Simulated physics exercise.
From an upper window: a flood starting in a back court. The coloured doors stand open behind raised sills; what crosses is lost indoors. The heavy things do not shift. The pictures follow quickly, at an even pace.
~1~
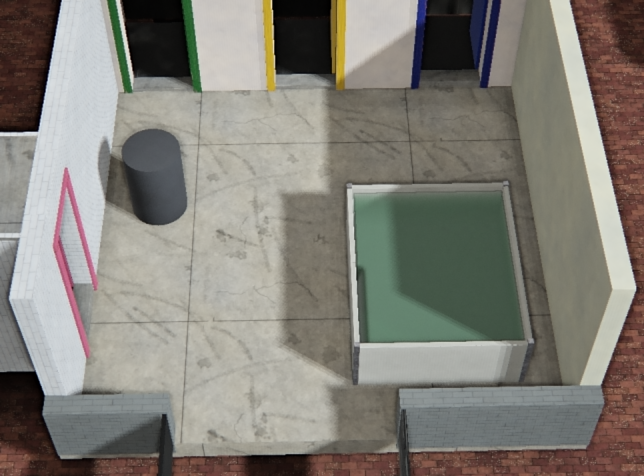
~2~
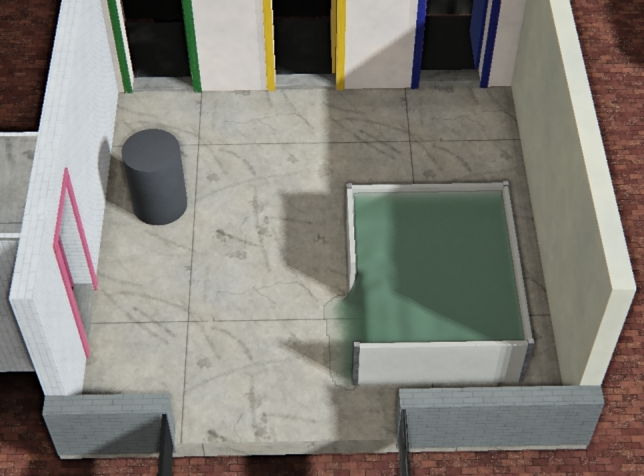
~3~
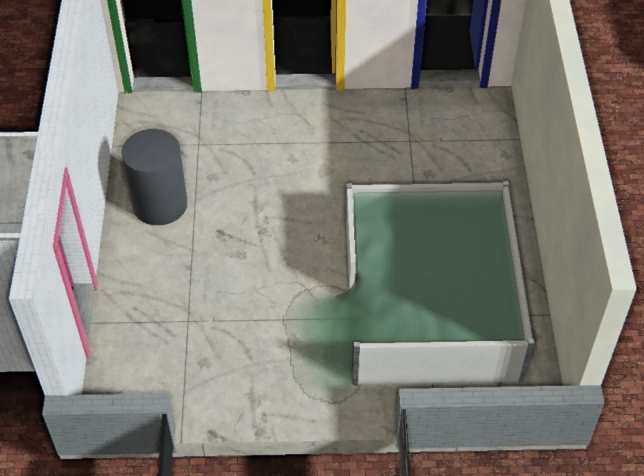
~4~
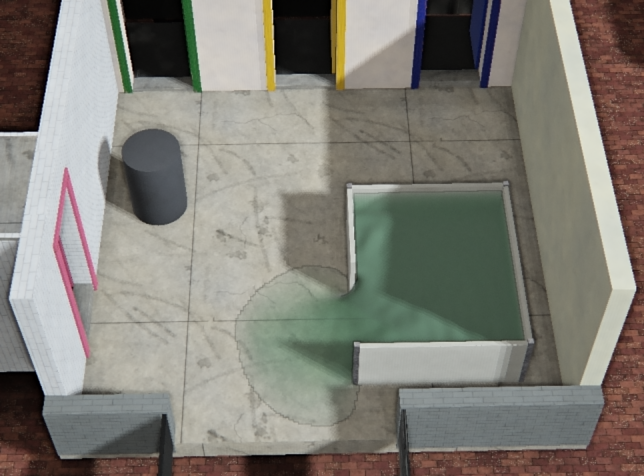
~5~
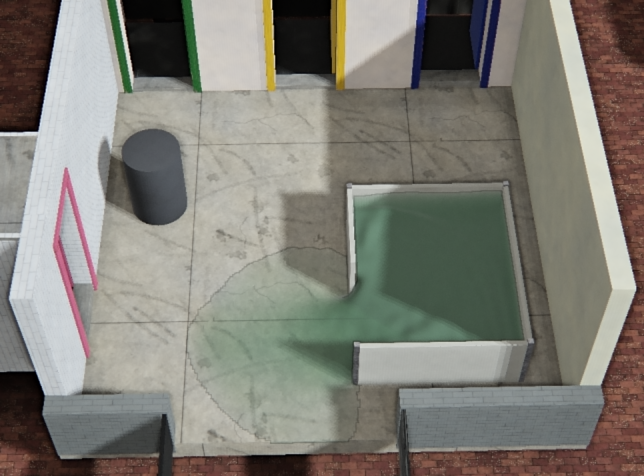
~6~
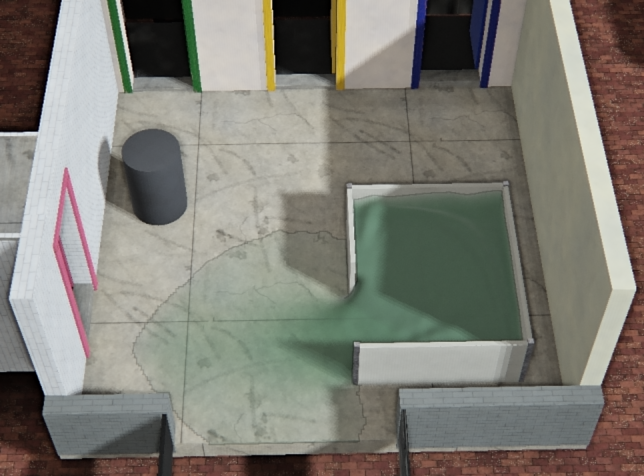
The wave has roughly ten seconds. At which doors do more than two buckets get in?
The pink door takes more than that; the green door takes more than that; the blue door stays under that; the yellow door stays under that.
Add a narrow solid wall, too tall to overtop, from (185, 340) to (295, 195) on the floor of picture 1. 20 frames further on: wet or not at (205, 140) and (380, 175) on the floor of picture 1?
In turn: Dry, covered.
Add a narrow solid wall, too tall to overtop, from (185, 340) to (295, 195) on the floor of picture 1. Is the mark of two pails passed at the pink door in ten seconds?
Then: Pink door takes less.
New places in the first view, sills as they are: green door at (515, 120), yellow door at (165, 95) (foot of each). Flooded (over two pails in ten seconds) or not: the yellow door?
In short: Yellow is over.
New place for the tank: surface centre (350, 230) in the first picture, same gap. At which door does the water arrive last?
It is the blue-painted one.
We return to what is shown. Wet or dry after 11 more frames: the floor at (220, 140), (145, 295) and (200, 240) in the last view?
One after the other: Dry, flooded, under water.
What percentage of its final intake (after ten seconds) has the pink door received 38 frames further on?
Near 100 in a hundred.
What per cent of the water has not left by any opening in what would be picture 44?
Close to 72 %.
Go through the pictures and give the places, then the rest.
The first frame shows the open tank at (435, 265) is whole and still.
In the second frame, water pours out at (356, 329) and has run to (342, 382).
In the third frame, water pours out at (356, 330) and has run to (302, 301).
In the fourth frame, water pours out at (356, 330) and has run to (245, 322).
In the fifth frame, water pours out at (356, 330) and has run to (197, 327).
In the sixth frame, the front is at (142, 352), out from the gap at (356, 330).
A moment on, water covers 35 % of the floor; the pink door under two buckets in, the green door not reached, the blue door not reached, the yellow door not reached.
Next, water covers 35 % of the floor; the pink door over two buckets in, the green door not reached, the blue door not reached, the yellow door not reached.
Then, water covers 45 % of the floor; the pink door far over two buckets in, the green door under two buckets in, the blue door not reached, the yellow door not reached.
Later, water covers 80 % of the floor; the pink door far over two buckets in, the green door far over two buckets in, the blue door wet at the sill, nothing in, the yellow door wet at the sill, nothing in.
In the end, water covers 90 % of the floor; the pink door far over two buckets in, the green door far over two buckets in, the blue door wet at the sill, nothing in, the yellow door wet at the sill, nothing in.
